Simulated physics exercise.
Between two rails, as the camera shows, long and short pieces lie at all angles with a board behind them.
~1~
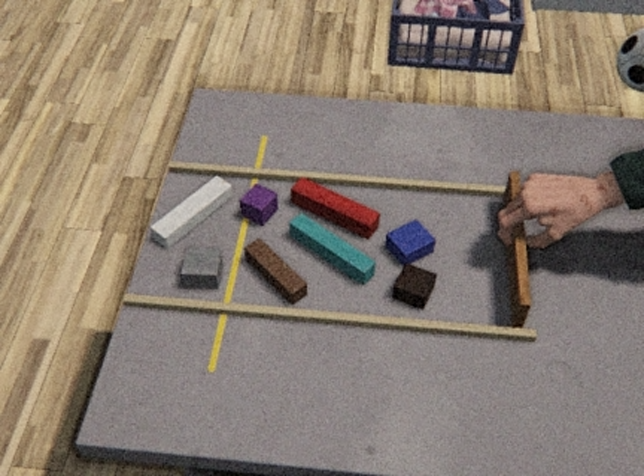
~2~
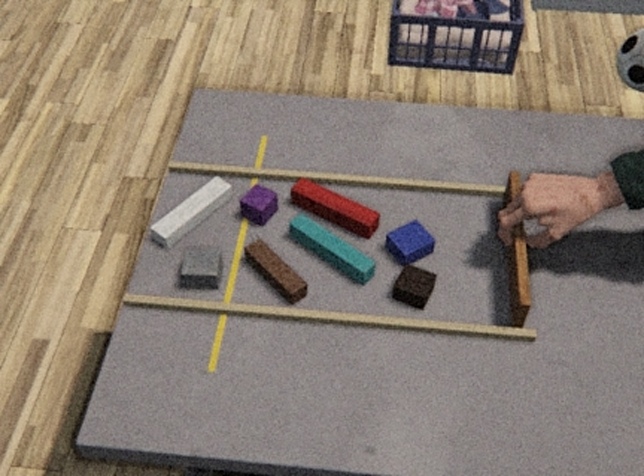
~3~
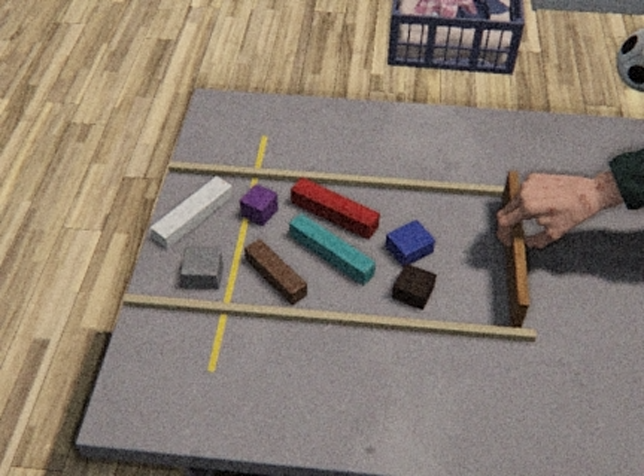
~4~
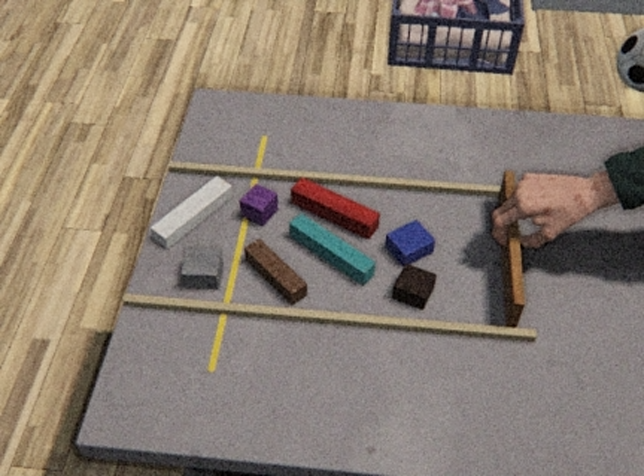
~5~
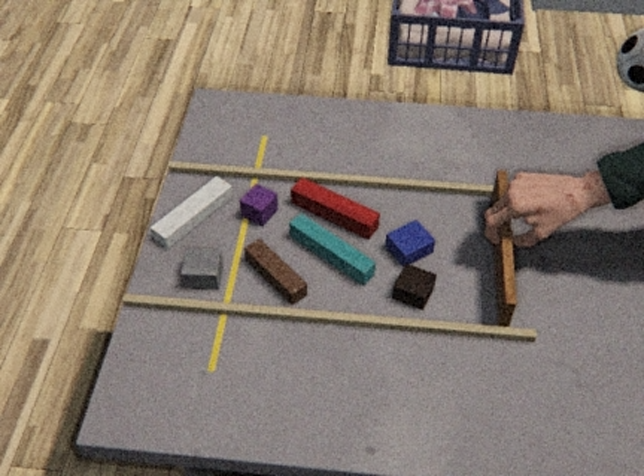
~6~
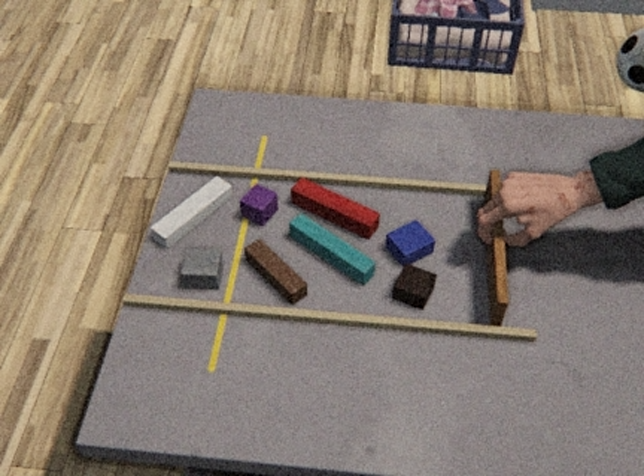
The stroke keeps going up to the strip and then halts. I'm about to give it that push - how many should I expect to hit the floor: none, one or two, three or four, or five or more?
Expect one or two.
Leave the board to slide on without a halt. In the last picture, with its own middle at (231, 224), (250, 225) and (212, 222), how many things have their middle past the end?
Result per place: 2; 1; 3.
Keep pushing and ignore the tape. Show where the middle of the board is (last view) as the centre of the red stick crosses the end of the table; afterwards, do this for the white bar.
Around (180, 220) first and around (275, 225) second.
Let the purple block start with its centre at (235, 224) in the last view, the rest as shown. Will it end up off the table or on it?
From that start it hangs on.
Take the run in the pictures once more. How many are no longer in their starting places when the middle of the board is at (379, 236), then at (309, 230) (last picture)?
Moved so far: 4, later 7.
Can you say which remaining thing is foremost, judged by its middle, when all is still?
Purple block.
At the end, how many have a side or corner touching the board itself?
So the total is 2.
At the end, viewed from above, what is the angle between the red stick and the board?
It sits some 55° out of line.
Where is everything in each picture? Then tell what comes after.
White bar (193, 211); grey block (202, 268); purple block (259, 205); board (516, 247); tape (241, 239), in the first frame.
Grey block (202, 269); blue block (410, 243), in the second frame.
Purple block (259, 205); brown bar (276, 271), in the third frame.
White bar (193, 211); red stick (335, 208), in the fourth frame.
Grey block (202, 269); board (503, 246), in the fifth frame.
White bar (193, 211); grey block (202, 269); purple block (259, 205); board (495, 245); tape (241, 239), in the sixth frame.
A little later, none off yet; white bar at rest near (193, 211); grey block at rest near (202, 269); purple block at rest near (259, 205).
When it is over, the number that fall off is one or two; down, white bar.
